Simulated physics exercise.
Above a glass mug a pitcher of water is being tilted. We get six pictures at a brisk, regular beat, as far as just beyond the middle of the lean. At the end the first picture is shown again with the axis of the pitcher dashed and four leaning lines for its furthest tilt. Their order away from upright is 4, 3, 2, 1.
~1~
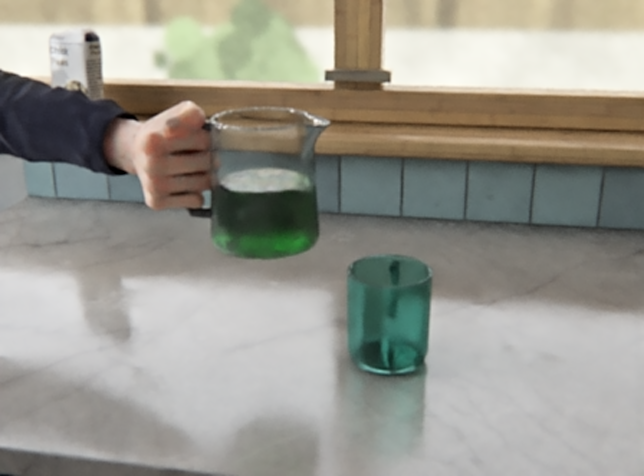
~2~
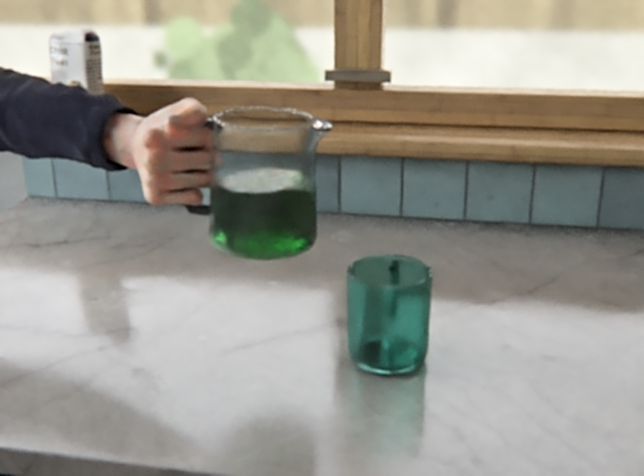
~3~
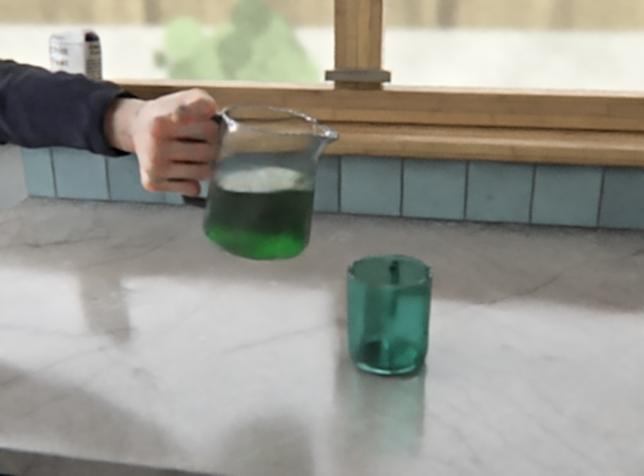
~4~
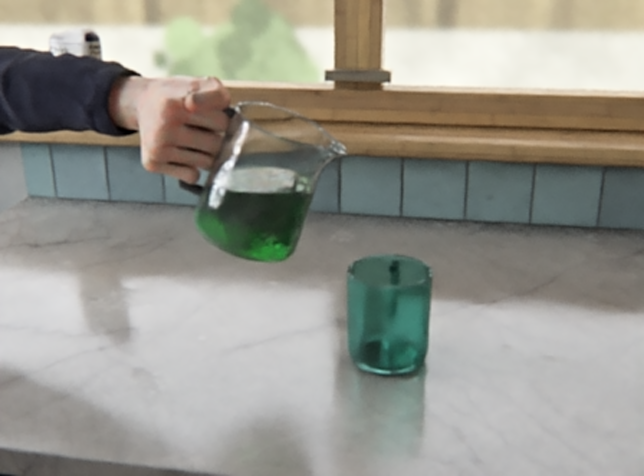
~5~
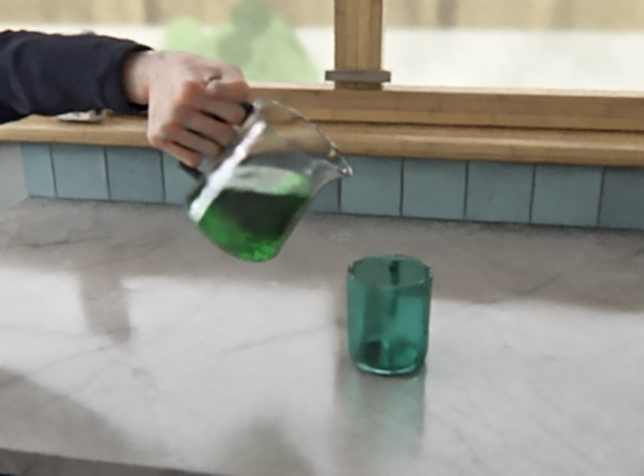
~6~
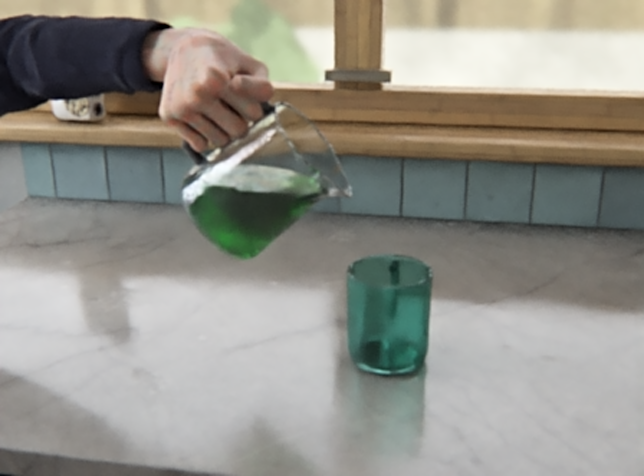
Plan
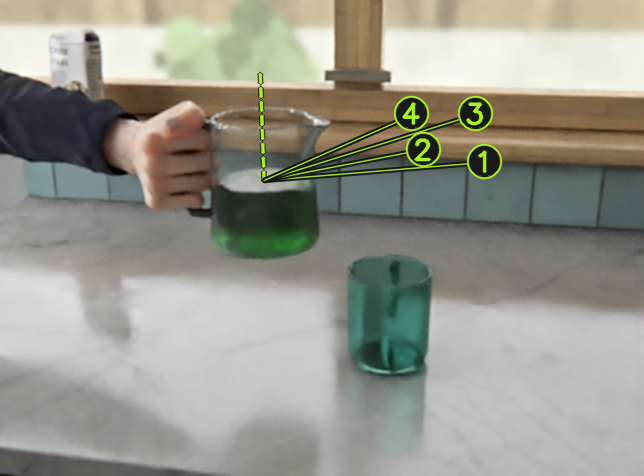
Glass pitcher of green liquid tilting steadily rightward in a person's hand above a teal glass on a marble counter.
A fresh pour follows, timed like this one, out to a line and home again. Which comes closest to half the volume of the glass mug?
2 beats the others.
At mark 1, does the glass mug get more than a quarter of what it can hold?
Yes.
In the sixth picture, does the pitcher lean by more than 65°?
No, it does not.
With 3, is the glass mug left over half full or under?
Under half.
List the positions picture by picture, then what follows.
The first frame shows upright, lip at (328, 124); rim of the glass mug round (390, 270); nothing has left yet.
The second frame shows tipped about 3°, lip at (330, 127); nothing has left yet.
The third frame shows tipped about 10°, lip at (337, 136); nothing has left yet.
The fourth frame shows tipped about 21°, lip at (345, 152); nothing has left yet.
The fifth frame shows tipped about 35°, lip at (350, 173); nothing has left yet.
The sixth frame shows tipped about 49°, lip at (350, 195); nothing has left yet.
On the marked copy, 1 at (467, 163); 2 at (406, 152); 3 at (459, 119); 4 at (396, 122).
For mark 1, the glass mug ends with about 64 % of what it can hold.
For mark 2, the glass mug ends with about 49 % of what it can hold.
For mark 3, the glass mug ends with about 35 % of what it can hold.
For mark 4, the glass mug ends with about 22 % of what it can hold.
